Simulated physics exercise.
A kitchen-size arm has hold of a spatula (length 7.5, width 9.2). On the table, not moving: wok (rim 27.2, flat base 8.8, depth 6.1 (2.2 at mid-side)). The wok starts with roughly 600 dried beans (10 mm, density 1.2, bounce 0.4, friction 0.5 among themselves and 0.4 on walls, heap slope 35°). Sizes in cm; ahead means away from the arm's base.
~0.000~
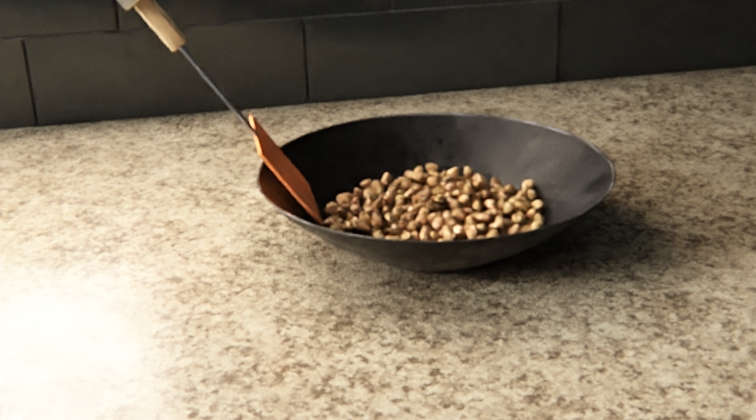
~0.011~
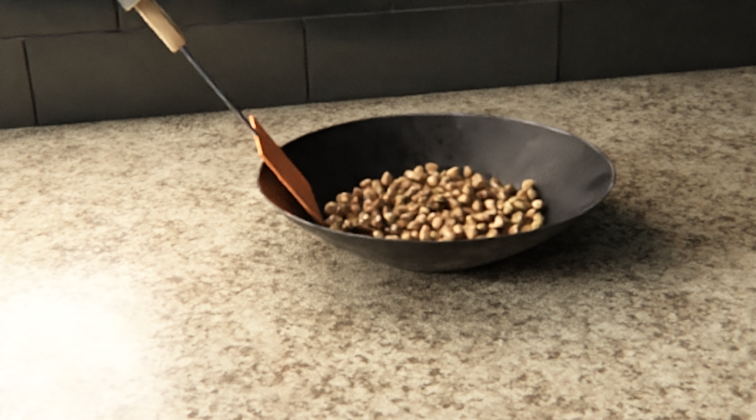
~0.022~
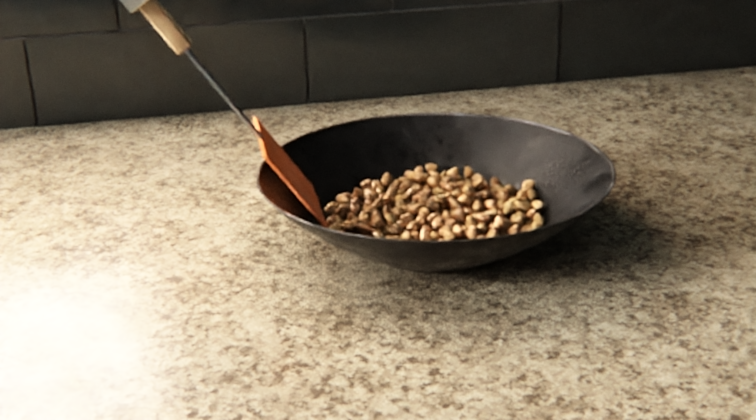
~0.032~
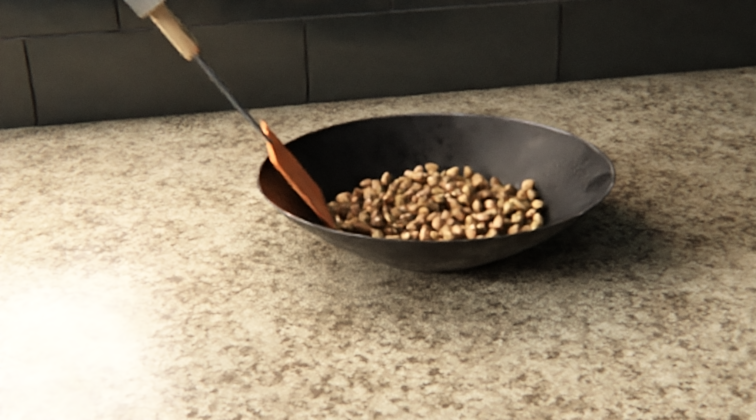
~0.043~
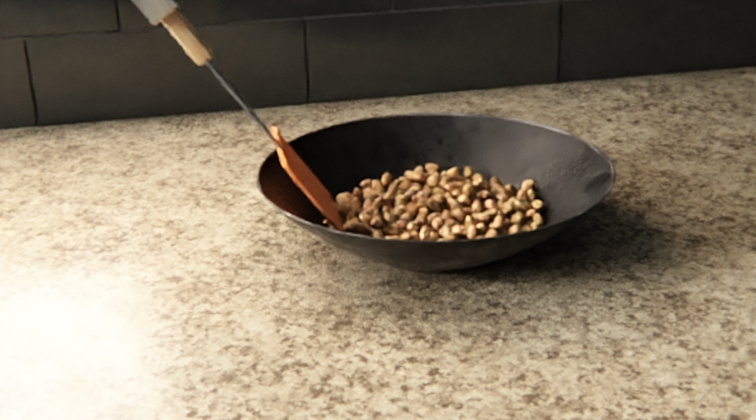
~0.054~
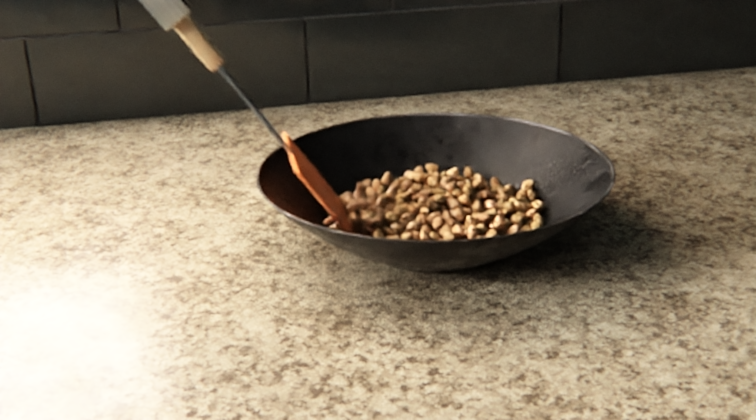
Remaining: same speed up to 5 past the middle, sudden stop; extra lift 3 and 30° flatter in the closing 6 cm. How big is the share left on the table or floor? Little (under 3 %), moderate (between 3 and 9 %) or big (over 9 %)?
Share on the table or floor: Little (under 3 %).
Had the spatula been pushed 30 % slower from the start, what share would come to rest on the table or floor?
It would be near 0 per cent.
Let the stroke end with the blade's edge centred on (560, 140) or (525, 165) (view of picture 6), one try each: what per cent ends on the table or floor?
Some 45 and 20 per cent.
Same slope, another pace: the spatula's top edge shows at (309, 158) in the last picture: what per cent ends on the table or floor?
Some 20 per cent.
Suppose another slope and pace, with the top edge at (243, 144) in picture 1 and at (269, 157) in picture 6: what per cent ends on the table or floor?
Some 0 per cent.
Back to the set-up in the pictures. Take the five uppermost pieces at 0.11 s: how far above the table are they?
Roughly 6 cm.
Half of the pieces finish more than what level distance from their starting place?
About 5 cm.
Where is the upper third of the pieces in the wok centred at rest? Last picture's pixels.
At about (537, 172).
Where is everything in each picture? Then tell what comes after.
The first frame shows spatula top edge at (255, 134), sloping 56°; upper third of the load around (435, 208), from x 330 to 540, top at y 170; 597 in the wok.
The second frame shows spatula top edge at (255, 134), sloping 56°; upper third of the load around (435, 208), from x 330 to 540, top at y 170.
The third frame shows spatula top edge at (259, 136), sloping 56°; upper third of the load around (435, 208), from x 330 to 540, top at y 170.
The fourth frame shows spatula top edge at (268, 140), sloping 56°; upper third of the load around (435, 208), from x 330 to 540, top at y 170.
The fifth frame shows spatula top edge at (278, 146), sloping 56°; upper third of the load around (435, 208), from x 330 to 540, top at y 170.
The sixth frame shows spatula top edge at (290, 151), sloping 56°; upper third of the load around (433, 208), from x 330 to 540, top at y 170; 597 in the wok.
By 0.11 s, sloping 56°, highest piece 7 above the table; 597 in the wok.
By 0.17 s, sloping 44°, highest piece 8 above the table; 597 in the wok.
By 0.40 s, sloping 26°, highest piece 7 above the table; 594 in the wok, 3 on the table or floor.
By 1.45 s, sloping 26°, highest piece 6 above the table; 594 in the wok, 3 on the table or floor.
Final count, 594 in the wok, 3 on the table or floor. That is 1 % on the table or floor.
